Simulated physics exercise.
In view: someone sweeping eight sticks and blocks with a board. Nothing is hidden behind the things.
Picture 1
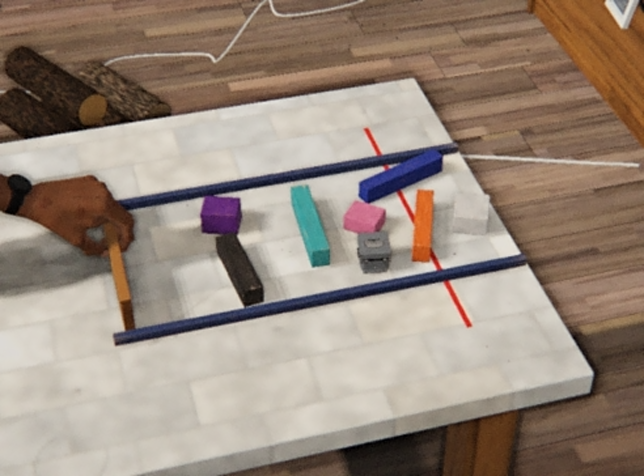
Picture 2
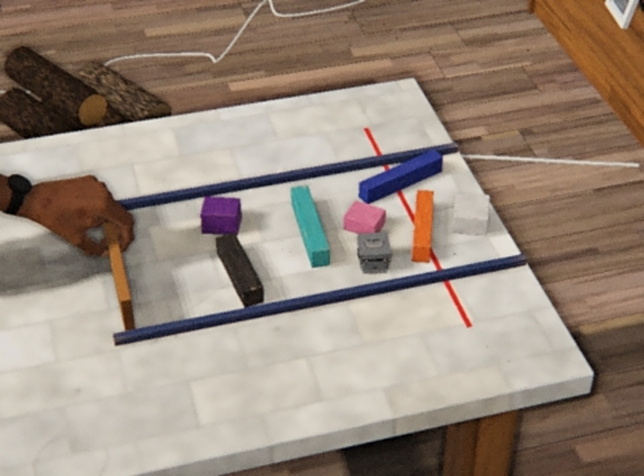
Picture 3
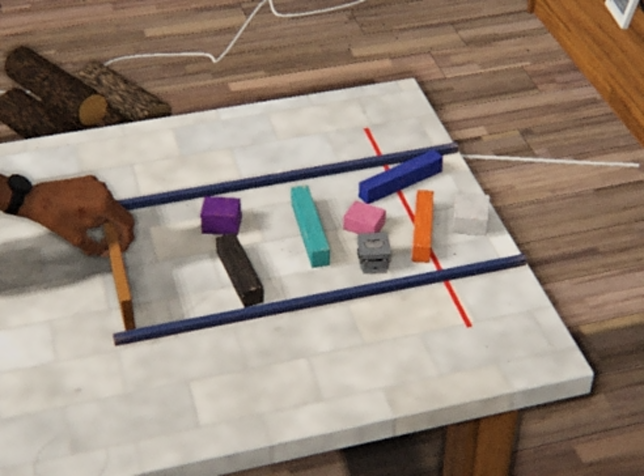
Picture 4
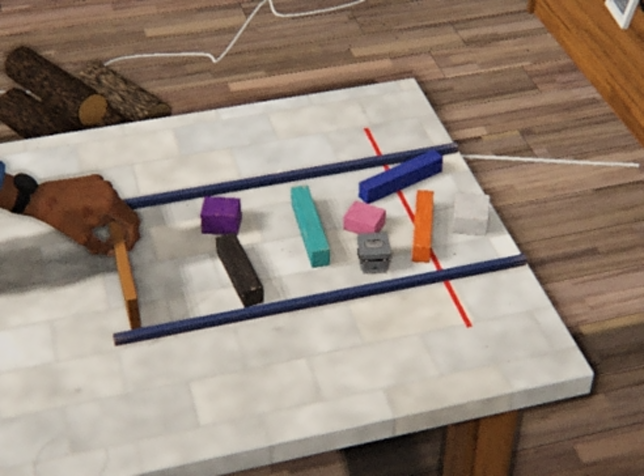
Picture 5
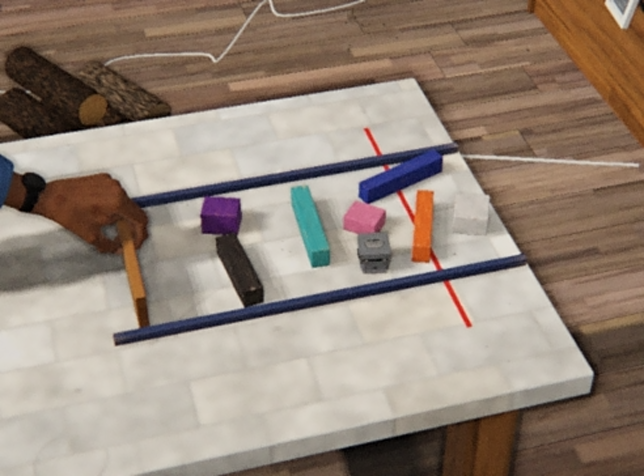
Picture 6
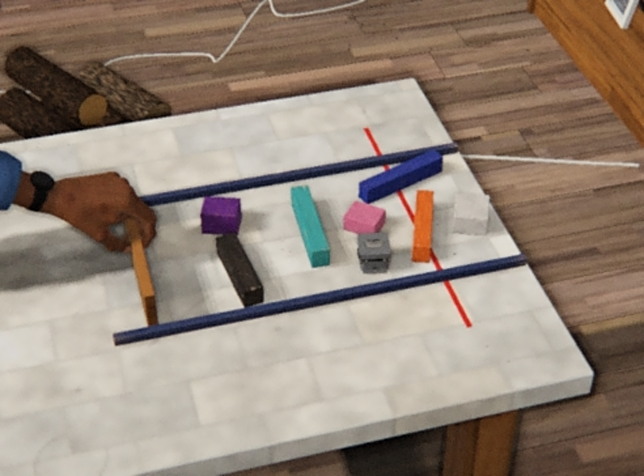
A dark-skinned hand holding a thin wooden board rests, then slides it slightly rightward between two dark blue rails on a pale tabletop, seen from above at an angle. Ahead lie purple and black pieces, a turquoise bar, pink and grey blocks, then blue and orange bars and a white block near a red line. The board touches none of them; they and the camera stay still.
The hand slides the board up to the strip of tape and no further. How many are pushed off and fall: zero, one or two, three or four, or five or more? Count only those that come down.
The number that fall off is one or two.
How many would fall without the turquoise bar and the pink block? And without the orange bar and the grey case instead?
The counts: 0 and 1.
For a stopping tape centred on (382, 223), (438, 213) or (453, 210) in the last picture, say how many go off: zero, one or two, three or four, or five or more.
The falls would be none; three to four; 3 or 4.
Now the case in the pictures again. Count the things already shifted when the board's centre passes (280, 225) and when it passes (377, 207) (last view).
First 3, then 8.
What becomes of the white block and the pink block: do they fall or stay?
The white block falls, the pink block survives.
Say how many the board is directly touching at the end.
That makes 2.
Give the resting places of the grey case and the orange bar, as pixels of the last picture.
Near (475, 244) and (504, 221).
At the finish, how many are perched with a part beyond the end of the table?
3 of them.
Soon after, none off yet; white block at rest near (471, 214); blue bar at rest near (401, 177); orange bar at rest near (423, 226).
At rest, the number that fall off is one or two; fallen, white block.
